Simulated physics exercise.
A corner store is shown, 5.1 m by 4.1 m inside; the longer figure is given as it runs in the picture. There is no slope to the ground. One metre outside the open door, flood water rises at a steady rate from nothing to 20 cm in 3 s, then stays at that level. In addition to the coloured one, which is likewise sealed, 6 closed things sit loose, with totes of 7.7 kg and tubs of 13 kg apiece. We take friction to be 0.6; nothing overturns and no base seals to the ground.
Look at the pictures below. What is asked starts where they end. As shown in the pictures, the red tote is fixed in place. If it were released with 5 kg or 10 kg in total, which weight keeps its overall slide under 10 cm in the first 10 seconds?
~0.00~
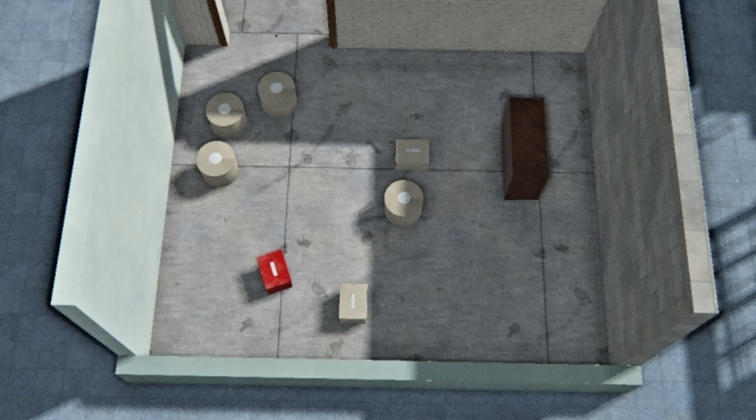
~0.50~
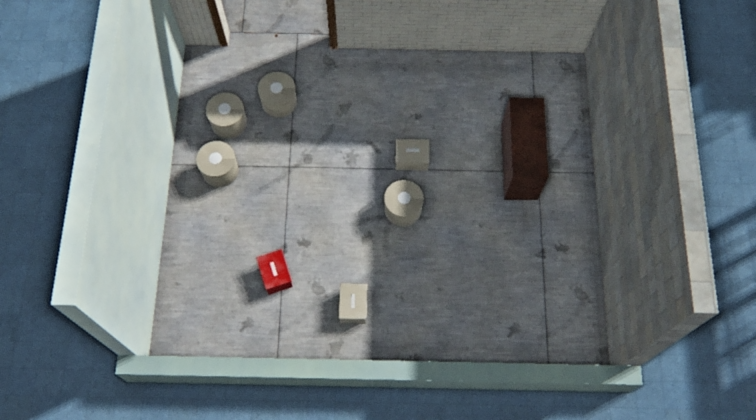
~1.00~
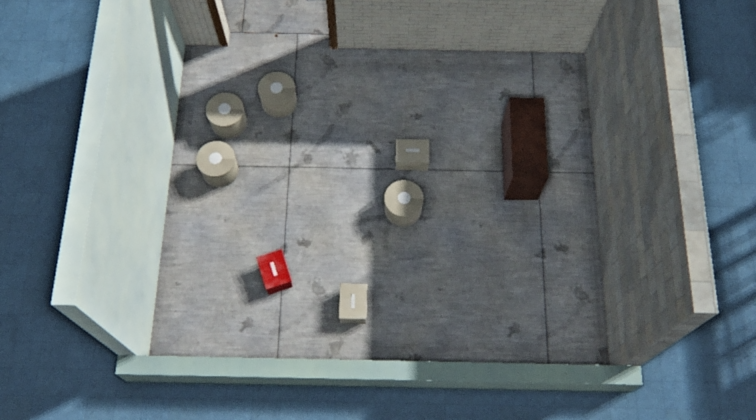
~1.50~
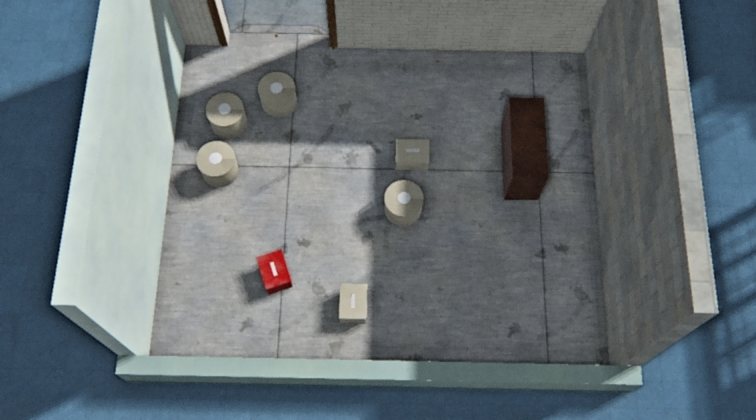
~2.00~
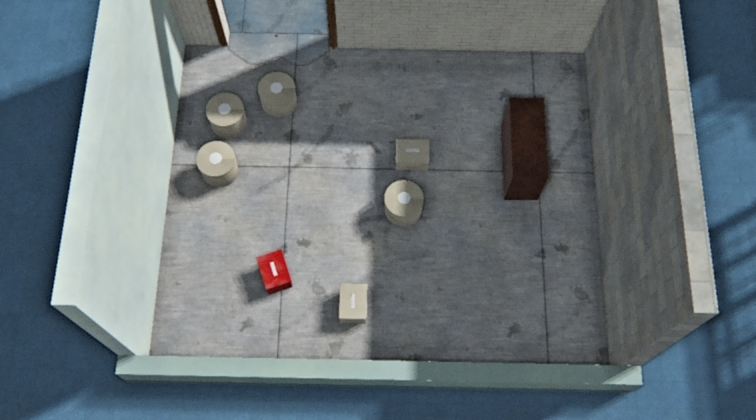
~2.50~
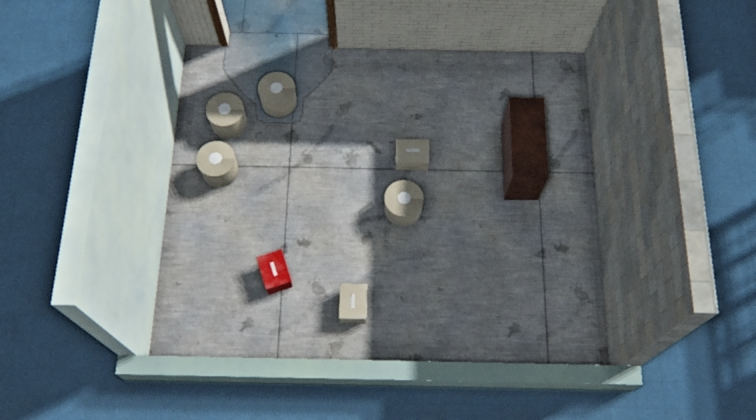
Neither weight does.
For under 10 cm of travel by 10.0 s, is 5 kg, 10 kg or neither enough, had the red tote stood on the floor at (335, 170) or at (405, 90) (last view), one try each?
Well, at the first spot no weight will do, and at the second either weight will do.
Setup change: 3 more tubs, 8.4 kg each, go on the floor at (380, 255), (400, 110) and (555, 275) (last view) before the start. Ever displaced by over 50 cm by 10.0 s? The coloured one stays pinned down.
In the order given, beyond the mark, then within the mark, and last within the mark.
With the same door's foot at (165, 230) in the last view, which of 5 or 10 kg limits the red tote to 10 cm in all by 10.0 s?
That way, neither mass suffices.
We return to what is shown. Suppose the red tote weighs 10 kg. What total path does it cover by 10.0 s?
Total path: Around 80 cm.
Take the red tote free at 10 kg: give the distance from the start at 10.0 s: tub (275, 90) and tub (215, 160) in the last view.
The first is 350 cm from its start, the second 200 cm.
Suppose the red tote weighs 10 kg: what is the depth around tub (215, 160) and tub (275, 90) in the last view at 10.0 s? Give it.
Depth approx. 14 cm / 10 cm.
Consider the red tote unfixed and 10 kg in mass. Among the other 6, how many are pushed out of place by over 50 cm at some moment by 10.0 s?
That comes to 4.
After 3.5 s the red tote would be 0 cm from its start with 5 kg and 0 cm from its start with 10 kg; 0 cm of water round it then.
After 4.5 s the red tote would be 0 cm from its start with 5 kg and 0 cm from its start with 10 kg; 0 cm of water round it then.
After 7.0 s the red tote would be 67 cm from its start with 5 kg and 3 cm from its start with 10 kg; 4 cm of water round it then.
After 10.0 s the red tote would be 179 cm from its start with 5 kg and 69 cm from its start with 10 kg; 13 cm of water round it then.
